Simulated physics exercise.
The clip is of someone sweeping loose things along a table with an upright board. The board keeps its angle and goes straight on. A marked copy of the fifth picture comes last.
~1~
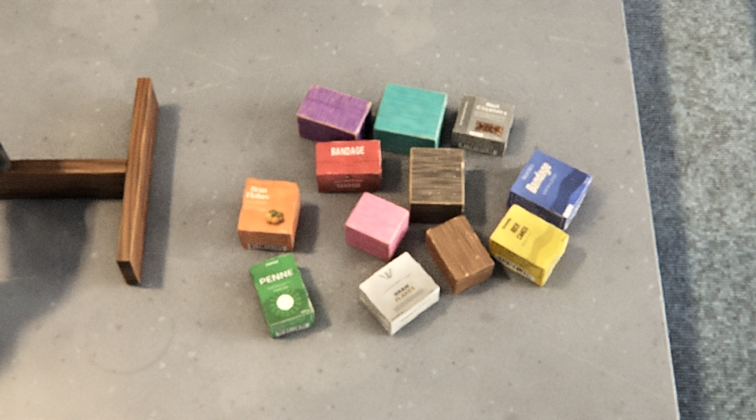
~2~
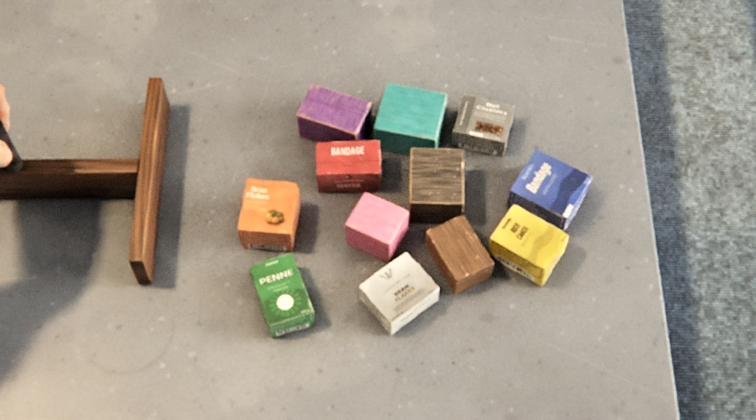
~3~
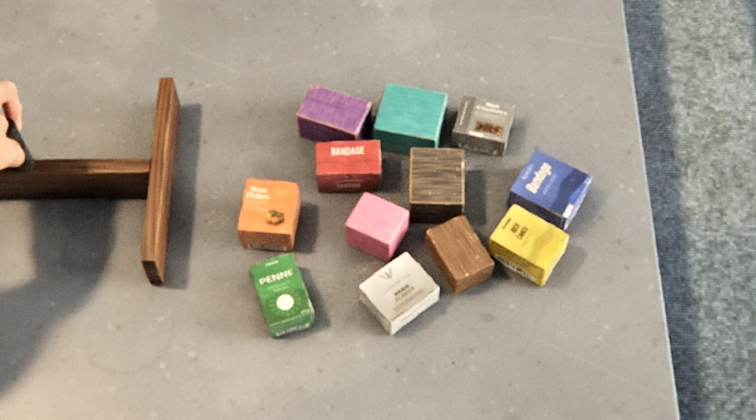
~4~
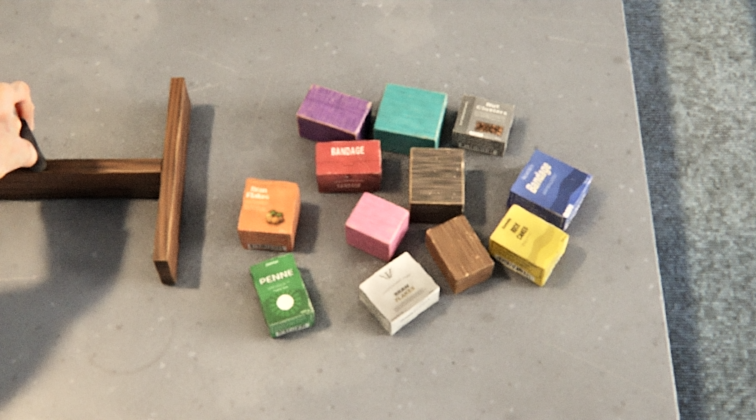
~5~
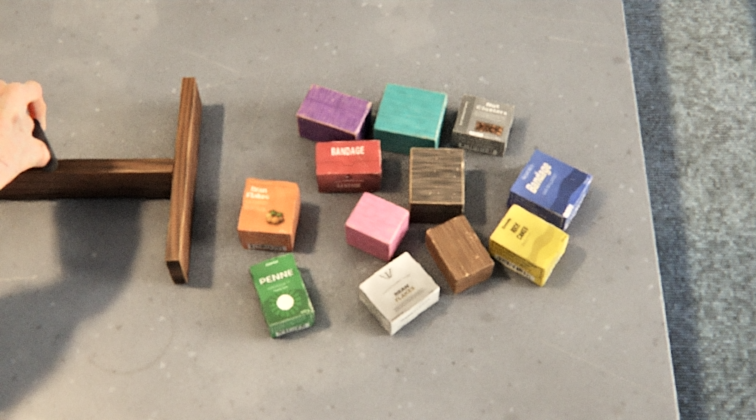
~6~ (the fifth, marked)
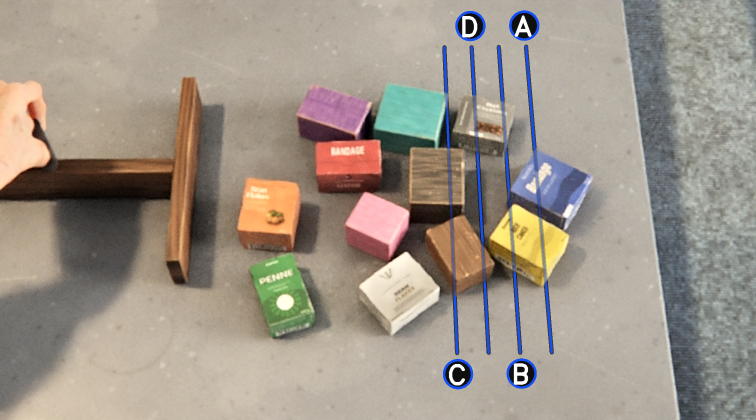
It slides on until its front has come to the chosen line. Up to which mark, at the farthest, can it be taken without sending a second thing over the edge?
The farthest such stop is D.
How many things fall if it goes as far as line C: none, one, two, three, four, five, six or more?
In all, none.
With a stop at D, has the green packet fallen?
No.
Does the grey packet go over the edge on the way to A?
By then, yes.
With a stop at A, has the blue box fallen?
Yes.
On the marked copy, A at (538, 188); B at (509, 188); C at (450, 189); D at (480, 189).
With D. Early on, board (287, 163); green packet (306, 302); orange packet (323, 215).
Further on, board (393, 163); yellow packet (584, 252); grey packet (554, 116).
At the end, board (476, 162); grey packet (631, 115); yellow packet (643, 265); none fallen.
As for the rest, A drops two; B drops two; C is within the limit but short.
